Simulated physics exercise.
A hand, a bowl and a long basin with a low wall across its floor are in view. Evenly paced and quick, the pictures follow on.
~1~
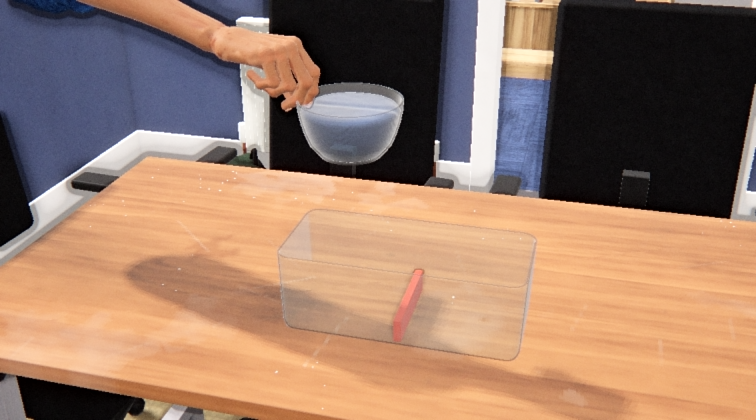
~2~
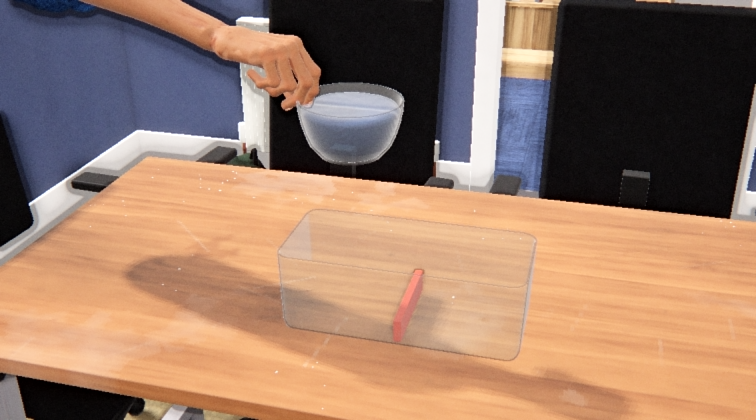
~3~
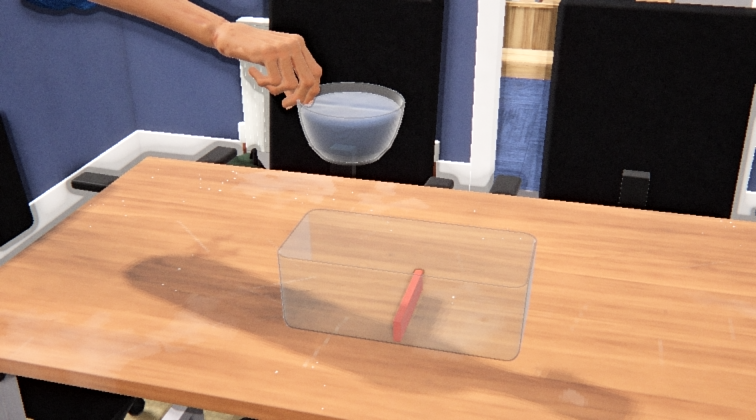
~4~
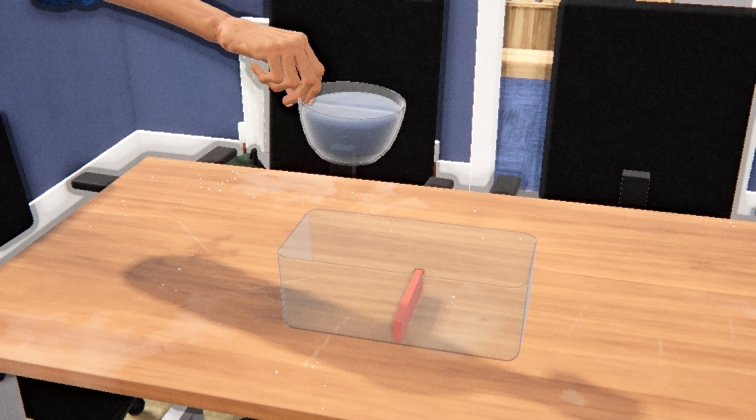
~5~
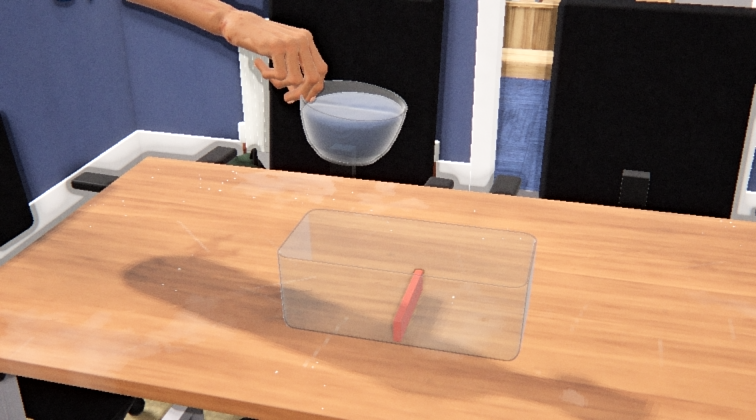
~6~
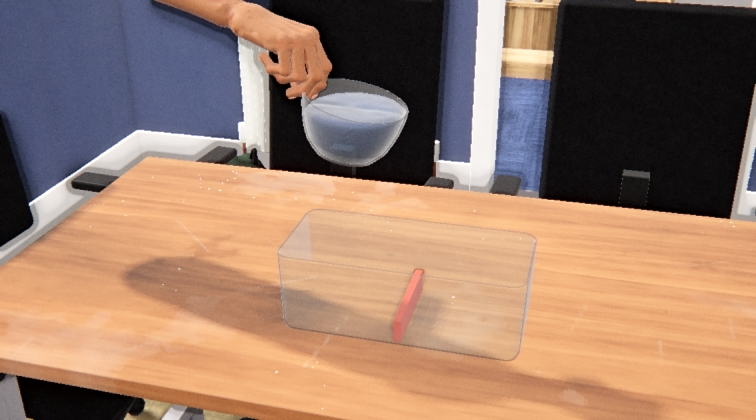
Hand holding a clear bowl of bluish liquid and tilting it slightly rightward above a transparent basin with a red divider.
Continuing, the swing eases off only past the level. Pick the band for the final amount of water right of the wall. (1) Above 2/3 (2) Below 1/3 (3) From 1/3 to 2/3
Above 2/3.
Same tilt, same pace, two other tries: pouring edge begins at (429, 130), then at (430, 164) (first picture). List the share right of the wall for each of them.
Near 90 per cent for the first start, near 95 per cent for the second.
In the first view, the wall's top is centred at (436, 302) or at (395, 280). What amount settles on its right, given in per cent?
It works out to around 65 per cent for the first and around 95 per cent for the second.
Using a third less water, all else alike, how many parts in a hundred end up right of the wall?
Near 90 in a hundred.
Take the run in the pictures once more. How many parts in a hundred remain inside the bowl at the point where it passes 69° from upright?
It still holds close to 45 per cent at that lean.
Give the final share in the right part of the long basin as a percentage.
Close to 90 in a hundred.
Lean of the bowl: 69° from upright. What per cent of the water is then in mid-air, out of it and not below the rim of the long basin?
Share in flight: Approx. 40 %.
A moment on, the bowl is tipped part way and 46 per cent is still to pour, 0 is left of the wall and 16 right of it.
Next, the bowl is tipped right over and 3 per cent is still to pour, 5 is left of the wall and 82 right of it.
Then the bowl is tipped right over and 0 per cent is still to pour, 10 is left of the wall and 89 right of it.
Later the bowl is tipped right over and 0 per cent is still to pour, 10 is left of the wall and 89 right of it.
Finally, 10 per cent lies left of the wall, 89 right of it and 1 outside.
